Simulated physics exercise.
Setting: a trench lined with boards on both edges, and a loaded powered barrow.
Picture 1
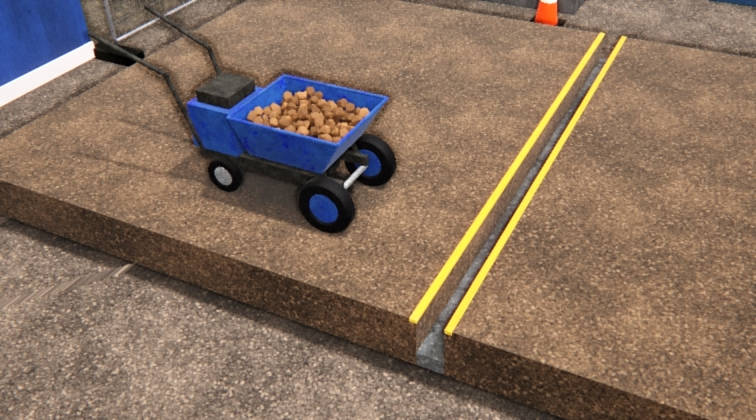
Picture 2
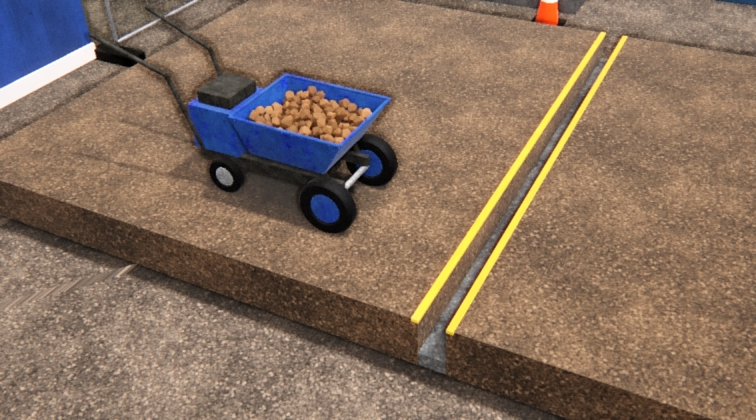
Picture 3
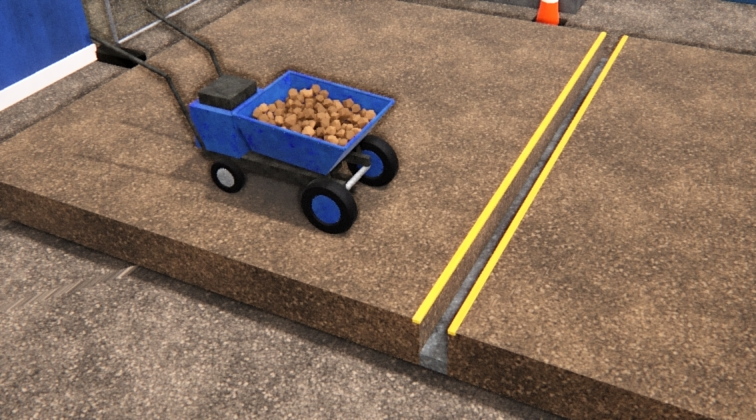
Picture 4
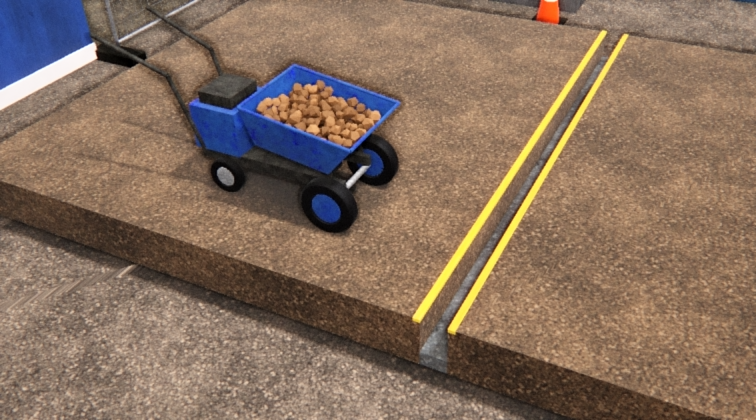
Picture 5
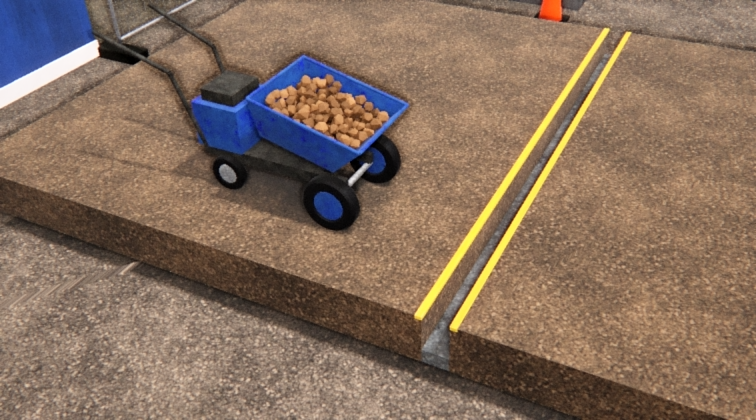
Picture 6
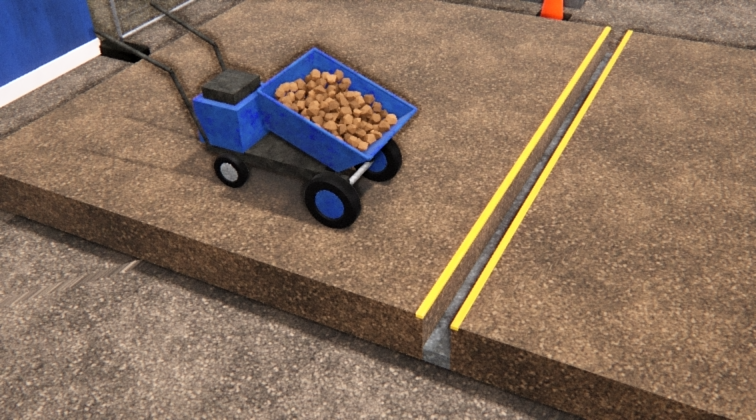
A blue powered barrow with black wheels stands left of centre on a raised slab of brown earth, seen from above at an angle, its skip loaded with brown clods. To its right, a narrow trench edged with two yellow boards crosses the slab, with an orange cone behind. The skip tilts slowly forward to the right, its back rising clearly, while the wheels stay almost still.
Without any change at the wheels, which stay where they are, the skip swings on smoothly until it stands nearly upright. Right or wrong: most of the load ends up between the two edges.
Wrong.
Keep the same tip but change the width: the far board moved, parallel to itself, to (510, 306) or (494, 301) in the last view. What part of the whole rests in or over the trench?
The first gives 30 %, the second 30 %.
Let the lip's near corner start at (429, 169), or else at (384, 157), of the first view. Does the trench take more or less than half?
With the lip at the first place the share is short of one half; at the second place it is beyond one half.
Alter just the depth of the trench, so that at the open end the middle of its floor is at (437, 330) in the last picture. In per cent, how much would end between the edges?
Something like 20 %.
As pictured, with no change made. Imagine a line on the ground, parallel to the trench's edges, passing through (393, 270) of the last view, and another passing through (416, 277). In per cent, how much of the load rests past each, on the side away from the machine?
Close to 80 per cent, then close to 50 per cent.
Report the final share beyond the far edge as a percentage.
0 %.
Soon after the last picture, skip tipped steeply; all in the skip.
A little later, skip tipped right over; most in the skip; about a quarter short of the trench; a stray few in or heaped over the trench; a stray few falling.
Later still, skip tipped right over; about a quarter in the skip; about half short of the trench; about a quarter in or heaped over the trench; a stray few beyond it.
By the end, skip tipped right over; a small part in the skip; about half short of the trench; about a quarter in or heaped over the trench; a stray few beyond it.
